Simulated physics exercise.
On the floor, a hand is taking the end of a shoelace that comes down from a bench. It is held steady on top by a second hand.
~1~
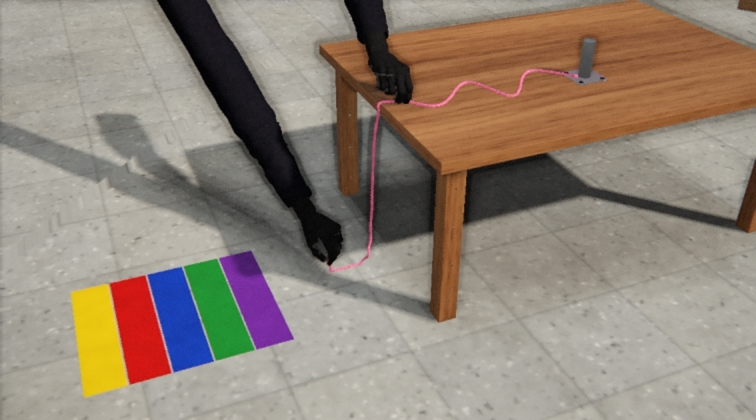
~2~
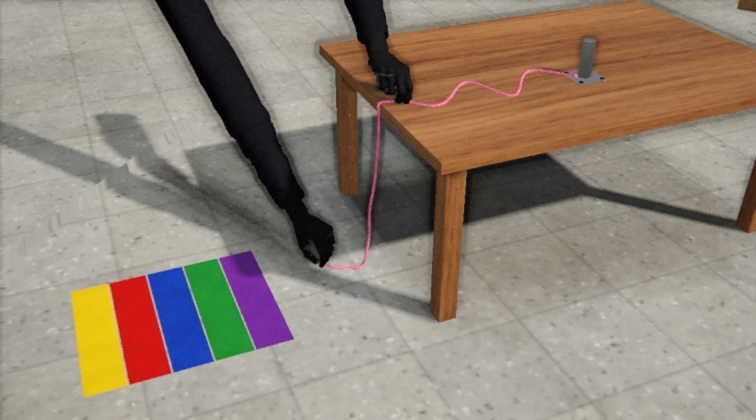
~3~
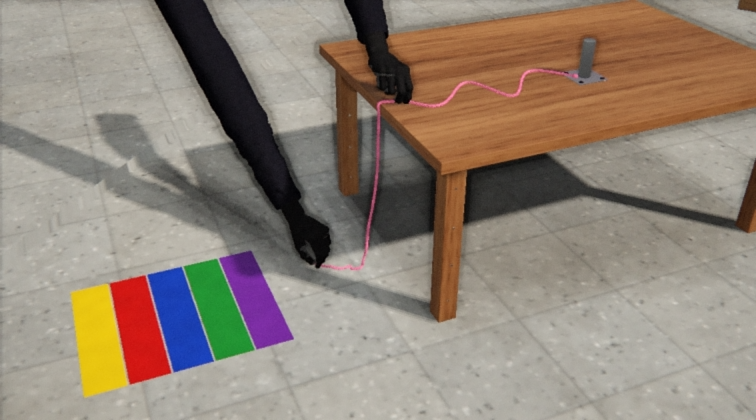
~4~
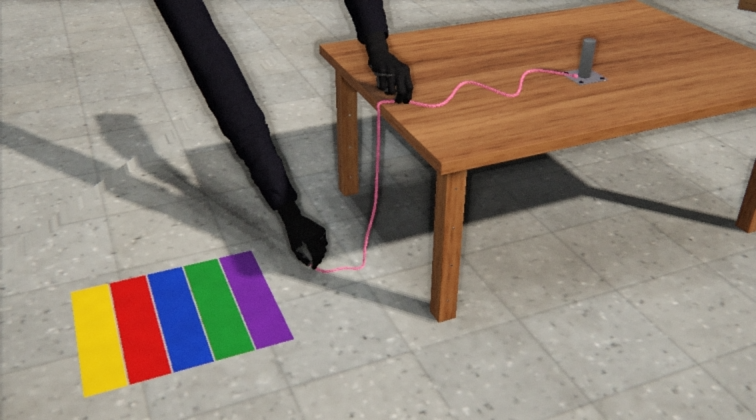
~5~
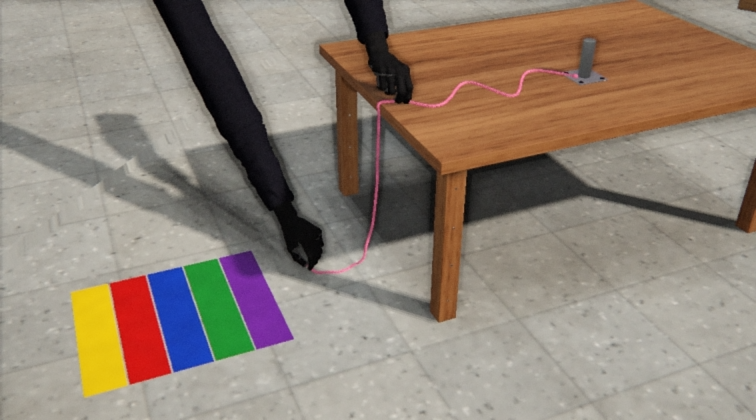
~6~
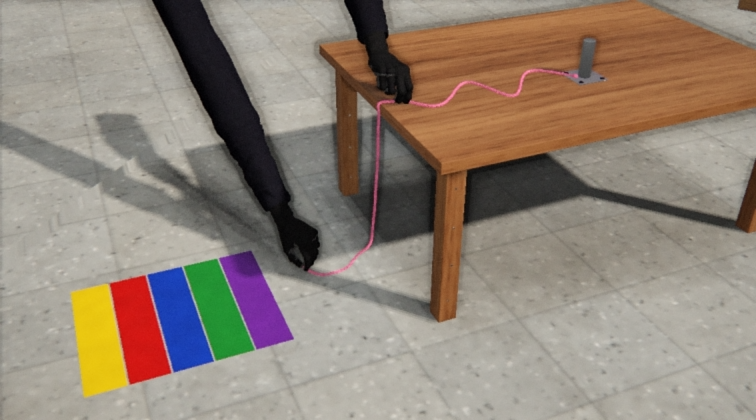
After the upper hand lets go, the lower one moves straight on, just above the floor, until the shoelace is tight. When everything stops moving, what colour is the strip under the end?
The strip under the end is yellow.
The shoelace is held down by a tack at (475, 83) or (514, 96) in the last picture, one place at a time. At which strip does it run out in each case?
First try blue, second try red.
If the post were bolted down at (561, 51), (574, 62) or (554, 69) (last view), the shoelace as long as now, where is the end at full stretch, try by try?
It works out at around (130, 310), (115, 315) and (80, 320) for the three tries.
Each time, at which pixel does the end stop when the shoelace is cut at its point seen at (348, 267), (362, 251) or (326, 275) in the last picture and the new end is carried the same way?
In that order: (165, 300), (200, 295) and (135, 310).
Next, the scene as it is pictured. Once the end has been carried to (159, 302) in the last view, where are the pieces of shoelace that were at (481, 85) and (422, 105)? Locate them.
(434, 96) and (368, 149), approximately.
A little later, end near (160, 302); over blue.
Next, end near (119, 312); over red.
When it is tight, end near (95, 318); over yellow. It gets as far as the yellow strip.
